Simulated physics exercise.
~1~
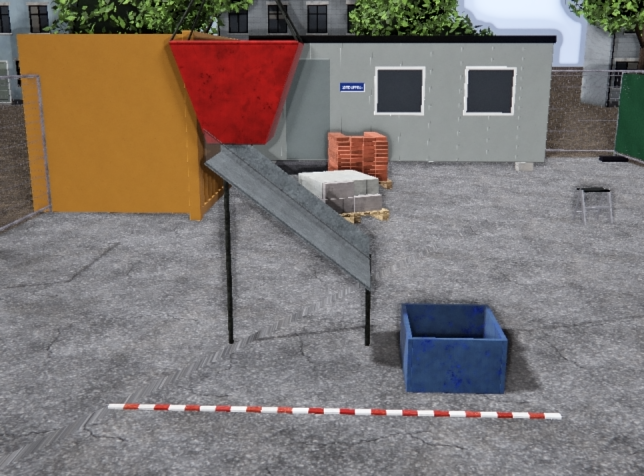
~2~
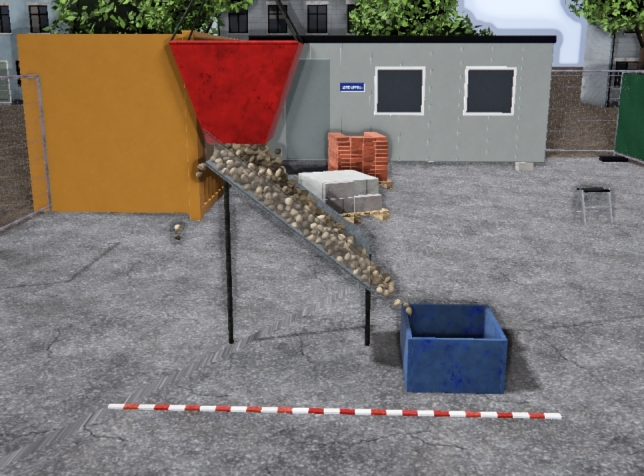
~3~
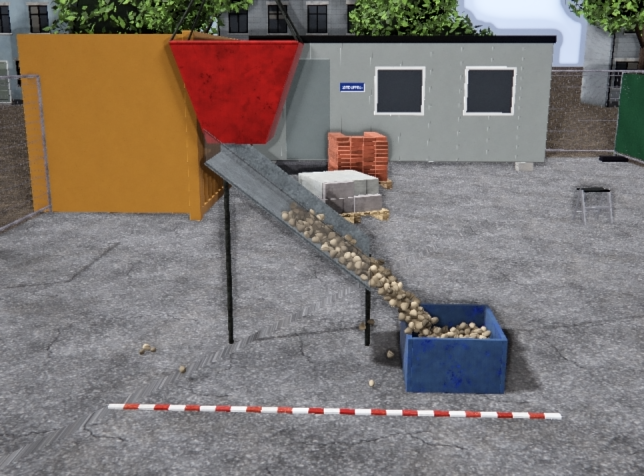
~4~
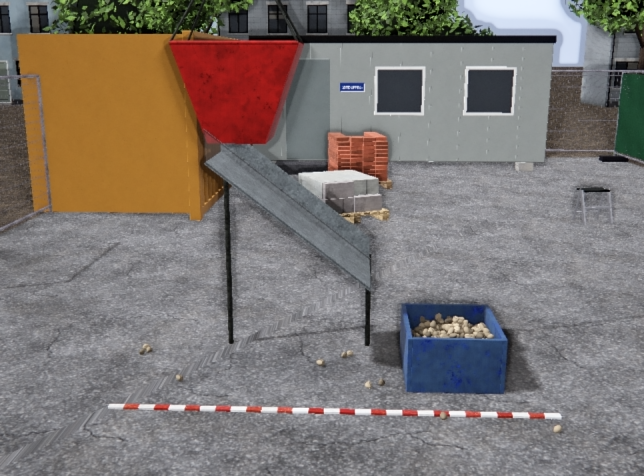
We see a red hopper above a sloping metal chute in a paved yard as rounded stones pour out and slide down to the right into a blue bin, leaving the chute empty, most stones heaped in the bin and a few scattered on the ground.
